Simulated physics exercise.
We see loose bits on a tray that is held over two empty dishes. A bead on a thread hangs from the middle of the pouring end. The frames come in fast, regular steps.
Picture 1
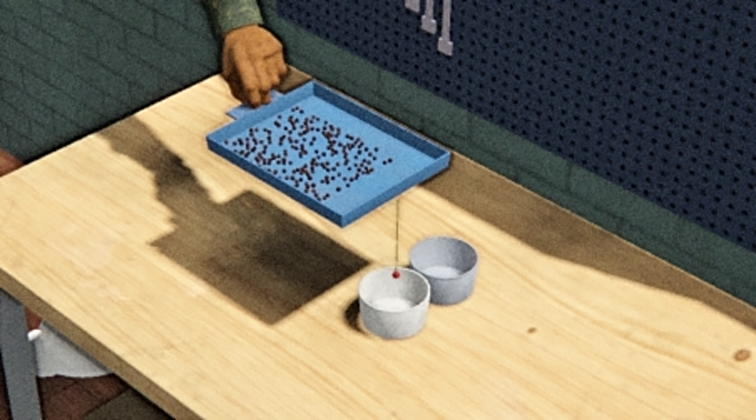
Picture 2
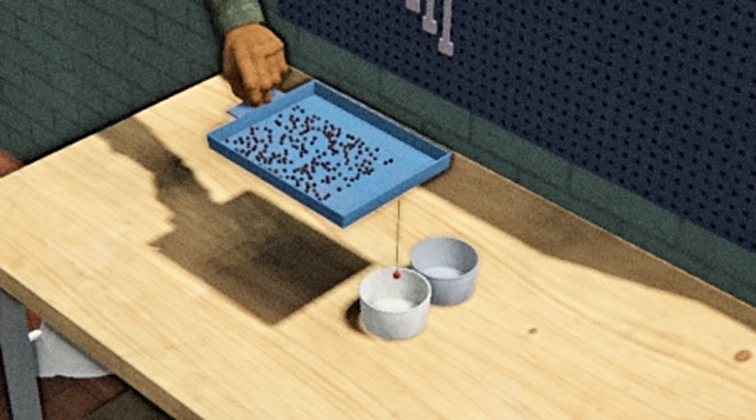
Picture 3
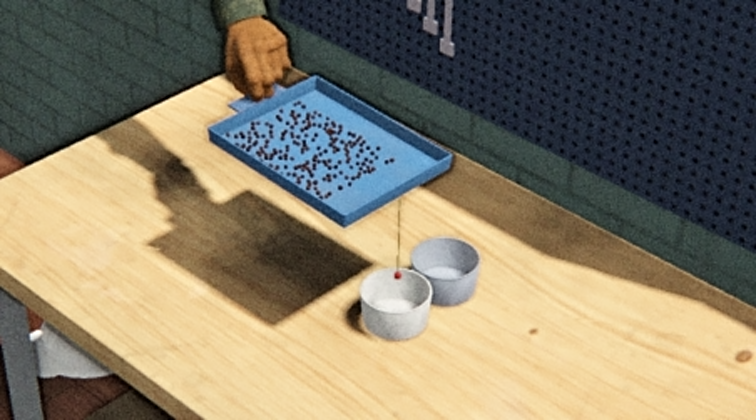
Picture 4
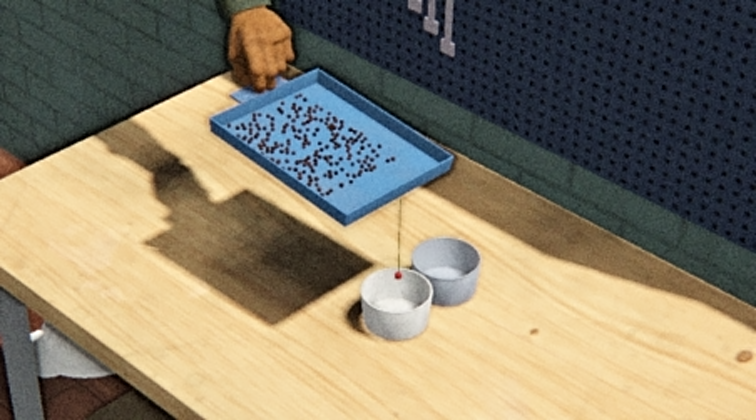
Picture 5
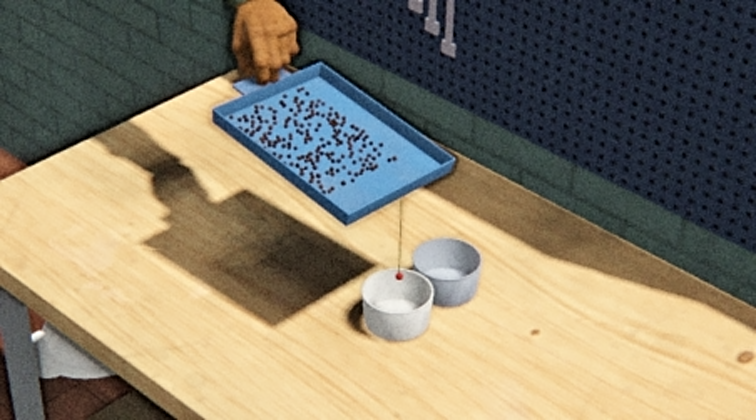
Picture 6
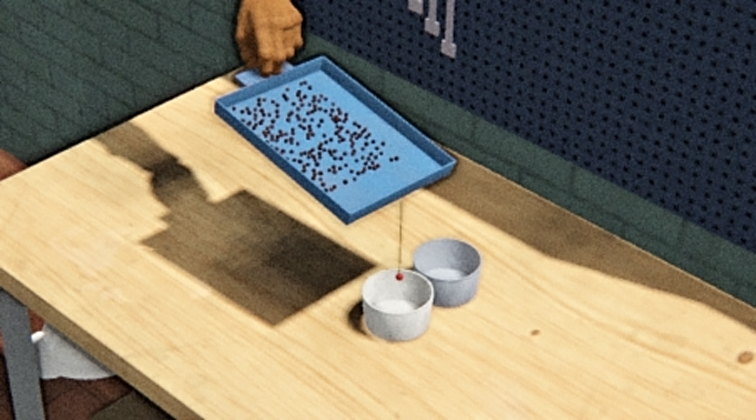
A blue tray scattered with small dark berries is held by a hand at its far left end, above a pale wooden table seen from above at an angle. Below its near end, a red bead hangs on a thread by a white dish and a blue-grey one. The hand slowly raises the held end, tilting the tray slightly, while the berries and camera stay nearly still.
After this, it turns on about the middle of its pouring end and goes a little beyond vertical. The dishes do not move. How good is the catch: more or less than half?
They take the larger part between them.
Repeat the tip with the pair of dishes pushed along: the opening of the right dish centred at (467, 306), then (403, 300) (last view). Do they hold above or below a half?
At the first place the smaller part, at the second less than half.
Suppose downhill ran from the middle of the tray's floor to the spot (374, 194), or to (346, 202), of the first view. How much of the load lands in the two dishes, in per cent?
Roughly 10 per cent, and 0 per cent.
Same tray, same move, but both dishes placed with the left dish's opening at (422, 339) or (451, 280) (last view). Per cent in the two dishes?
In turn 0 and 70 in a hundred.
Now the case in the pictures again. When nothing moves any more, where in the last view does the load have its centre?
At about (452, 289).
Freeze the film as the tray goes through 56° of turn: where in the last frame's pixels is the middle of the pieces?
Close to (424, 179).
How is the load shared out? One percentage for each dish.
About: Left dish 0, right dish 80 per cent.
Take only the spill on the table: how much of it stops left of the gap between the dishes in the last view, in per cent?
Close to 0 per cent.
Soon after the last picture, tray tipped steeply; nearly all on the tray; a stray few outside both; a stray few in the air.
A little later, tray tipped right over; nearly all on the tray; a stray few in the right dish; a stray few outside both; a stray few in the air.
Later still, tray tipped past a quarter turn; a stray few in the left dish; most in the right dish; about a quarter outside both.
At rest, tray tipped past a quarter turn; a stray few in the left dish; most in the right dish; about a quarter outside both.
